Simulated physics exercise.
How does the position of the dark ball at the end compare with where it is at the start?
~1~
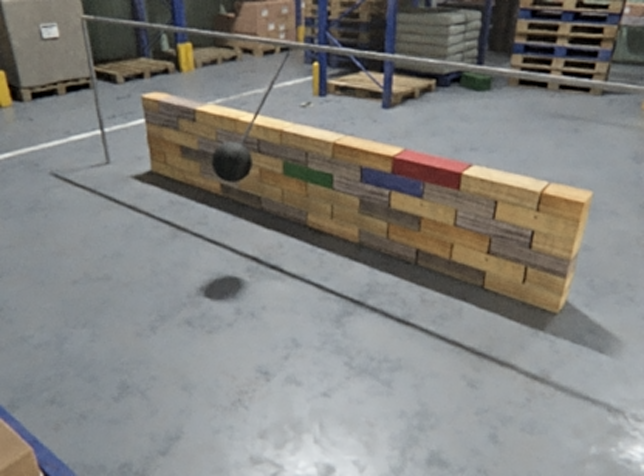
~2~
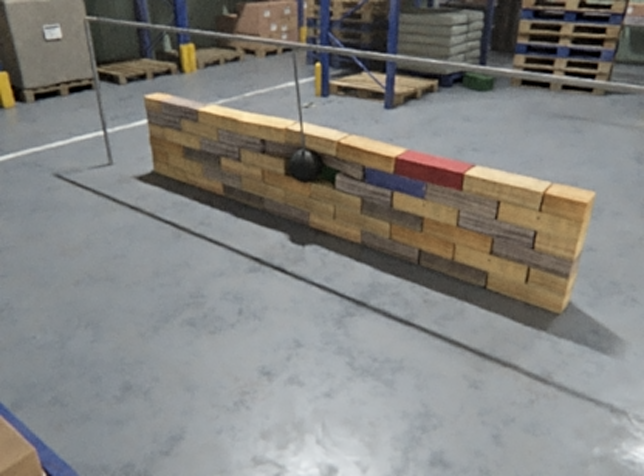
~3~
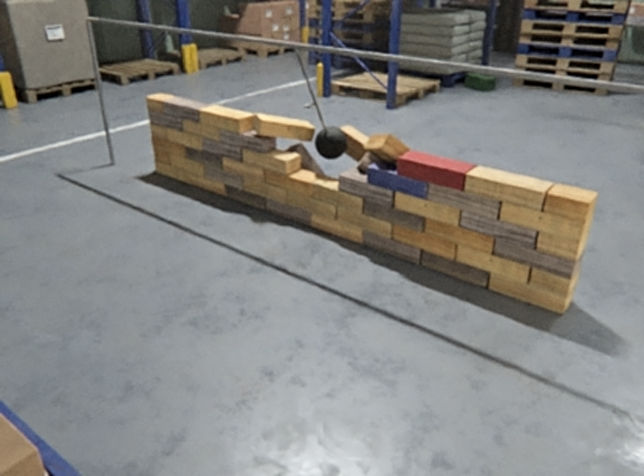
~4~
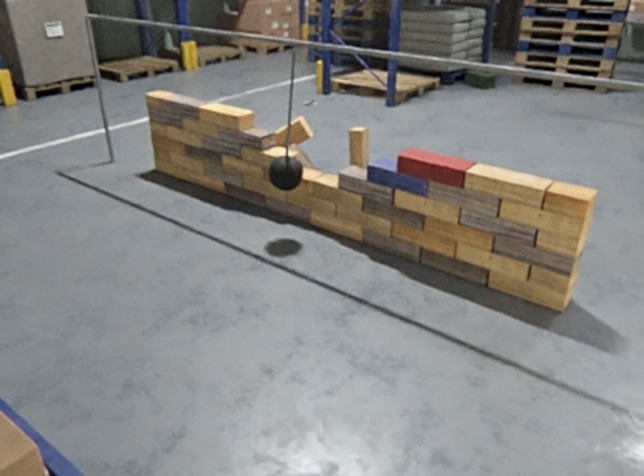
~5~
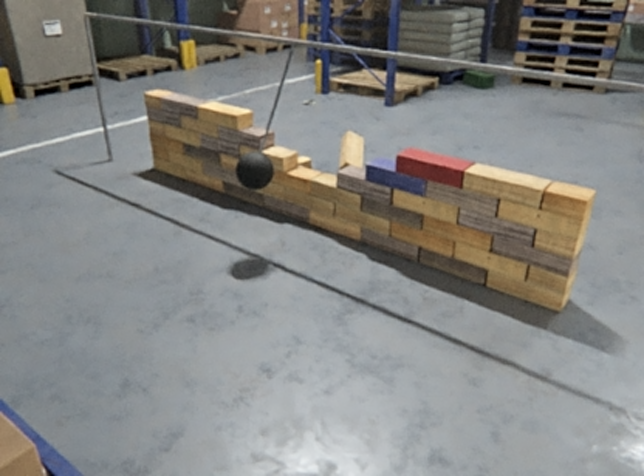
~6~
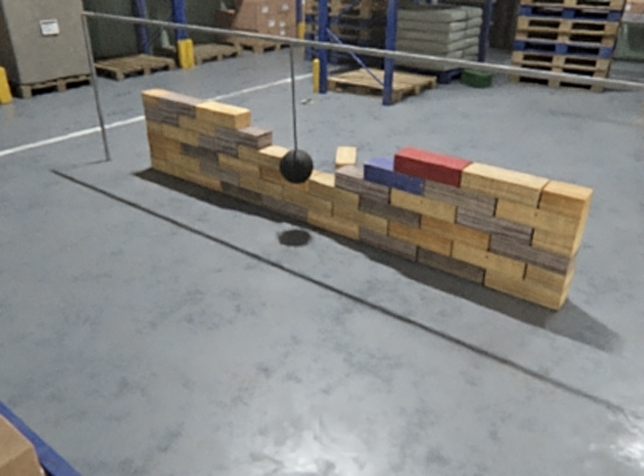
At the start the ball is out to the left on a slanted line, in front of the left part of the intact wall. At the end it is farther right, hanging almost straight down beside the notch in the wall.
